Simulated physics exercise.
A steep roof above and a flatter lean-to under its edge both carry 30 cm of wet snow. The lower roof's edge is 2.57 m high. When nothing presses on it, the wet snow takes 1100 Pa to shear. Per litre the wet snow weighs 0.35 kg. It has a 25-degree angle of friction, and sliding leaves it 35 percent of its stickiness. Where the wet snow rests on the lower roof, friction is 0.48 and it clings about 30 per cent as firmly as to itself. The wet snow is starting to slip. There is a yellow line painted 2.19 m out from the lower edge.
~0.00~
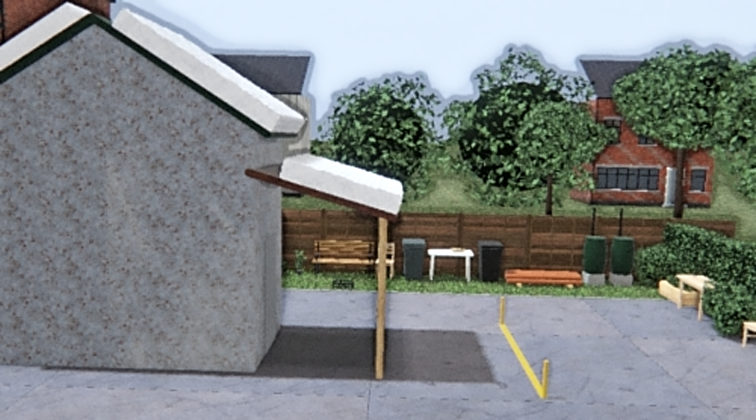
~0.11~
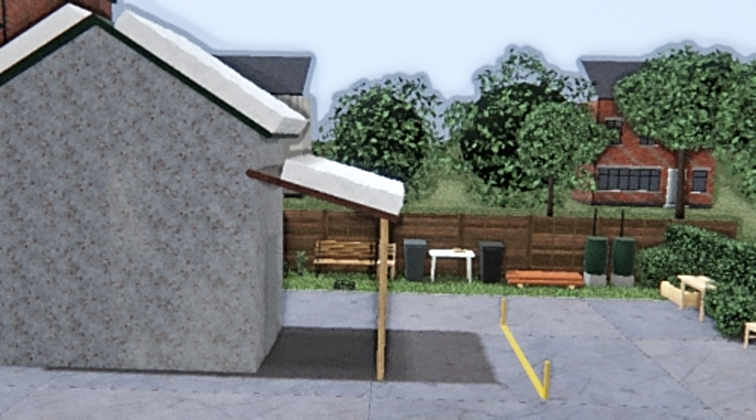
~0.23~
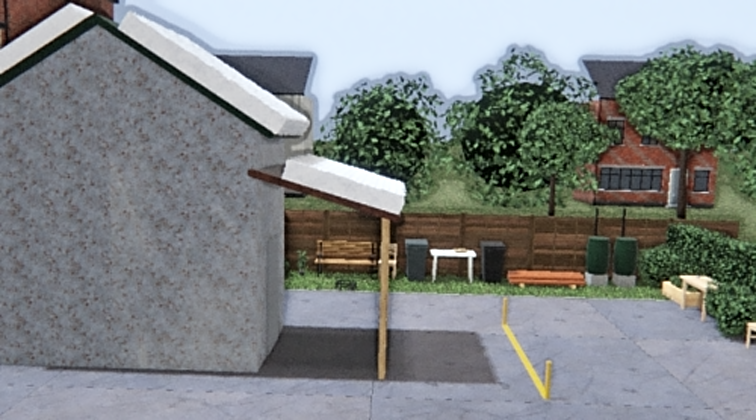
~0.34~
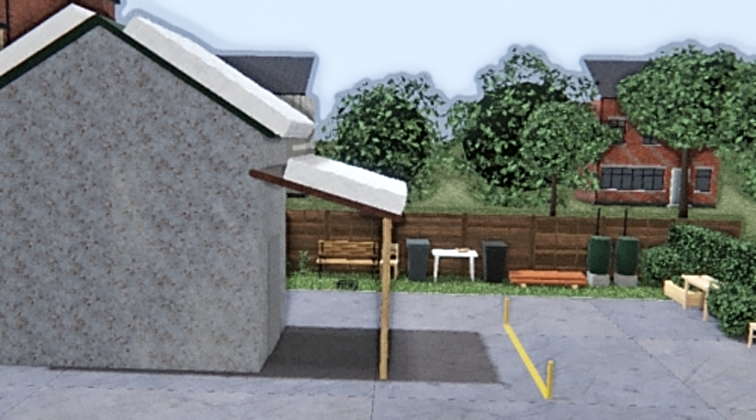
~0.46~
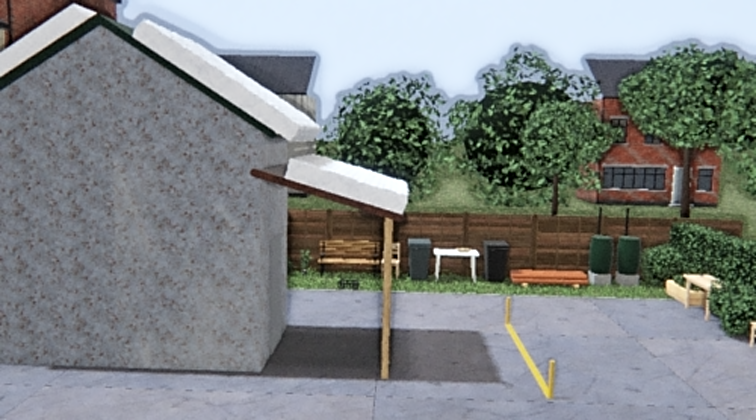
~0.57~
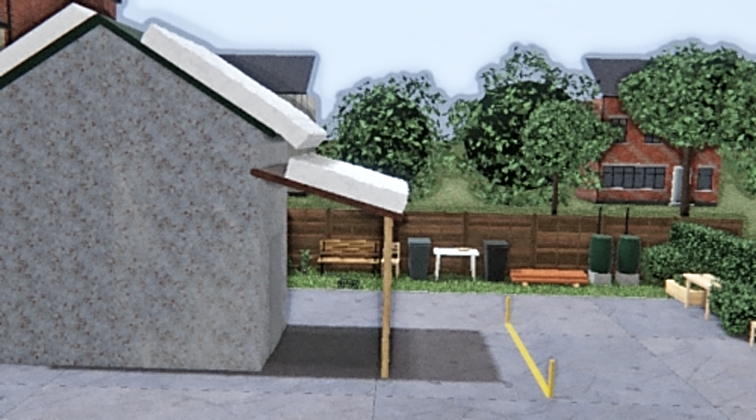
A large grey speckled building wall stands at the left, seen from the side across a paved yard, its steep dark-edged roof carrying a thick white slab of wet snow. A lower snow-covered lean-to rests on a wooden post beside it, with a yellow ground line, benches, bins, fence, green trees and brick house beyond. The upper snow slides slowly down rightward in one piece, while the lower snow stays on its roof.
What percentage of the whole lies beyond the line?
About 1 %.
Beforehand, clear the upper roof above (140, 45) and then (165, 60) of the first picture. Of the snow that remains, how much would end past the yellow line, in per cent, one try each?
It would be 0 percent the first time and 0 percent the second.
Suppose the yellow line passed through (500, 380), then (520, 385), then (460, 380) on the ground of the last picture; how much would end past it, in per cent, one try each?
I'd guess near 4 %, then near 2 %, and near 7 % on the last try.
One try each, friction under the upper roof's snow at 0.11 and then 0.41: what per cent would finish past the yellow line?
First some 3 %, after that some 0 %.
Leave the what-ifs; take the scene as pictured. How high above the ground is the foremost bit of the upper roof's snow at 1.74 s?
Roughly 2.4 m.
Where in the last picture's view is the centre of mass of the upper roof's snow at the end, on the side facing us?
At about (366, 221).
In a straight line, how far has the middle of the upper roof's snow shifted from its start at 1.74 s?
2.4 m.
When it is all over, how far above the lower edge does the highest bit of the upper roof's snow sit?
Height above lower edge: Approx. 1.2 m.
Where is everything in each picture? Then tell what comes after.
Leading edge of the wet snow at (273, 111), in the first picture.
Leading edge of the wet snow at (275, 113), its middle shifted 1.4 cm, in the second picture.
Leading edge of the wet snow at (279, 114), its middle shifted 5.9 cm, 2 % of it past the upper edge, in one piece, in the third picture.
Leading edge of the wet snow at (285, 135), its middle shifted 14 cm, 5 % of it past the upper edge, in one piece, in the fourth picture.
Leading edge of the wet snow at (292, 119), its middle shifted 25 cm, 9 % of it past the upper edge, in one piece, in the fifth picture.
Leading edge of the wet snow at (300, 130), its middle shifted 40 cm, 15 % of it past the upper edge, in one piece, in the sixth picture.
After 1.11 s, none is below the lower edge and 0 % is past the line.
After 1.74 s, none is below the lower edge and 0 % is past the line.
After 2.37 s, 10 % is below the lower edge and 0 % is past the line.
After 3.00 s, 22 % is below the lower edge and 1 % is past the line.
After 4.10 s, at the end, 22 % is below the lower edge and 1 % is past the line.
